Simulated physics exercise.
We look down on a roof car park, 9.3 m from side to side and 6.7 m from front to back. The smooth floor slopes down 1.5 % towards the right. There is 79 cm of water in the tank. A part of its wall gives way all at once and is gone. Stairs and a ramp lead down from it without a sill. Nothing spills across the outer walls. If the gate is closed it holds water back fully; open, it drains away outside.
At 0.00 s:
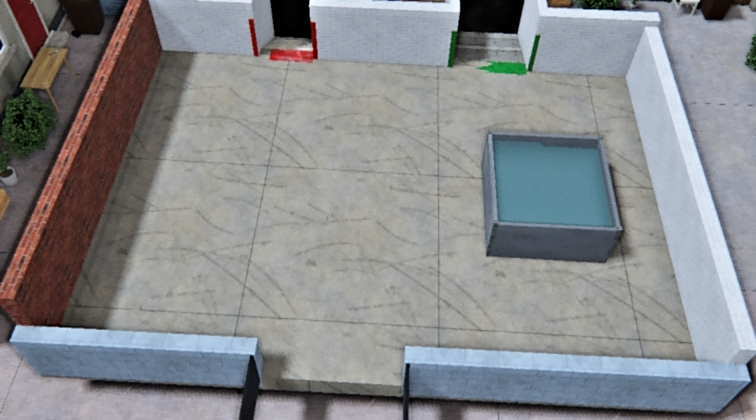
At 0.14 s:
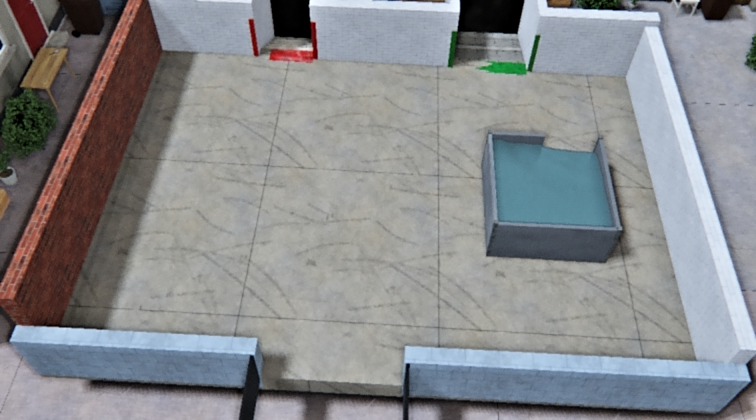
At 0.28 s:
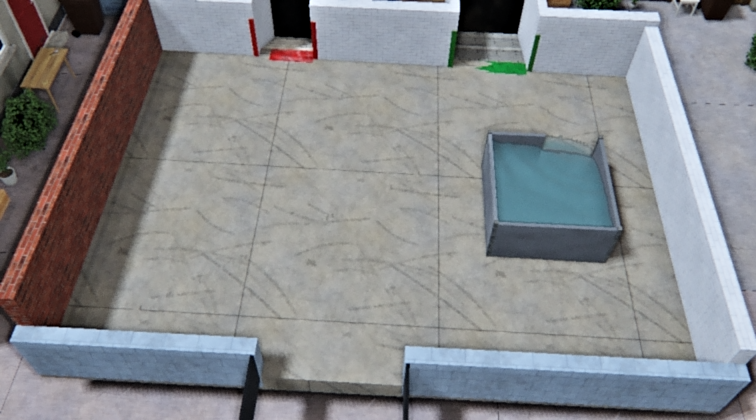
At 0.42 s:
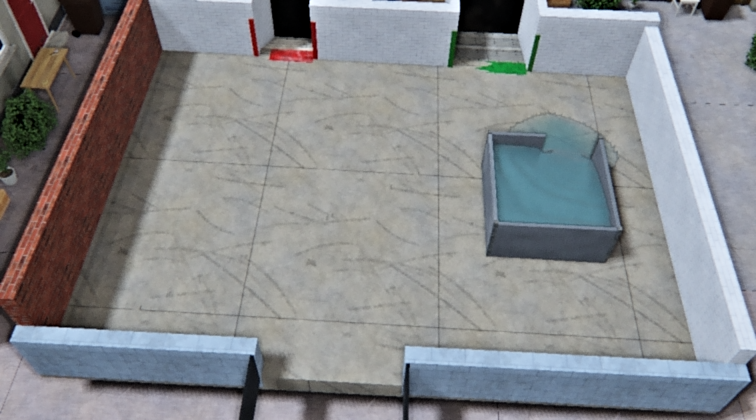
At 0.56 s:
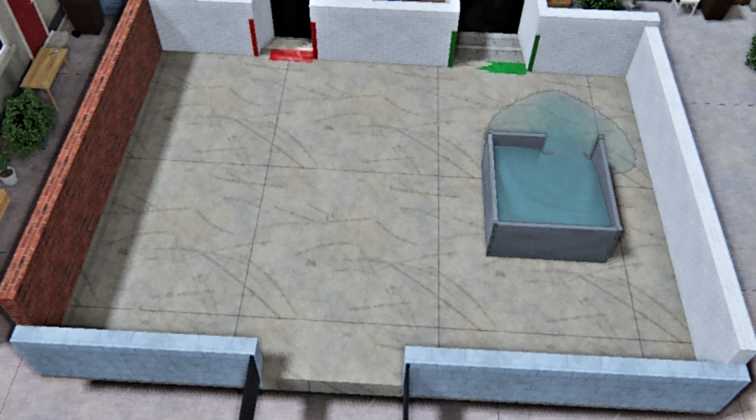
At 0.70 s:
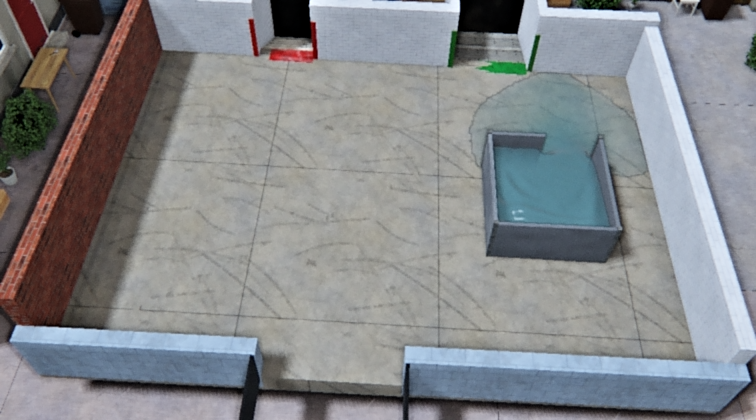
Water in a grey, open-topped tank on a paved, walled floor starts out still, then pours through a gap that appears in the tank's back wall, spreading across the floor behind it in a widening, rounded sheet.
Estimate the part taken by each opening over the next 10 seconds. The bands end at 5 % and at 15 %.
Shares: The gateway takes not even 5 %; the stairwell (marked red) takes less than 5 %; the down ramp (marked green) takes over 15 %.
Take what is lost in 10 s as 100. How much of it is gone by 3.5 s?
About 50 per cent.
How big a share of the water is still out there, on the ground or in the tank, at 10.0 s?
Roughly 70 in a hundred.
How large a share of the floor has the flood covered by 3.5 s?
About 20 per cent.
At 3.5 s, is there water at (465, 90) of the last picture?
It is flooded.
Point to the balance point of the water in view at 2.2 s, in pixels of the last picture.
Around (554, 166).
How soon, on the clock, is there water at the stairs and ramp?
Arrival: Stairs 4.5 s, ramp 0.9 s.
After 1.4 s water covers 15 % of the floor and is deepest (55 cm) near (619, 82); gone so far, the gateway 0 %, the stairwell (marked red) 0 %, the down ramp (marked green) 2 %.
After 2.2 s water covers 15 % of the floor and is deepest (38 cm) near (602, 87); gone so far, the gateway 0 %, the stairwell (marked red) 0 %, the down ramp (marked green) 7 %.
After 3.5 s water covers 20 % of the floor and is deepest (26 cm) near (630, 126); gone so far, the gateway 0 %, the stairwell (marked red) 0 %, the down ramp (marked green) 14 %.
After 6.0 s water covers 40 % of the floor and is deepest (18 cm) near (628, 120); gone so far, the gateway 0 %, the stairwell (marked red) 0 %, the down ramp (marked green) 24 %.
After 10.0 s water covers 75 % of the floor and is deepest (10 cm) near (624, 100); gone so far, the gateway 0 %, the stairwell (marked red) 1 %, the down ramp (marked green) 29 %.
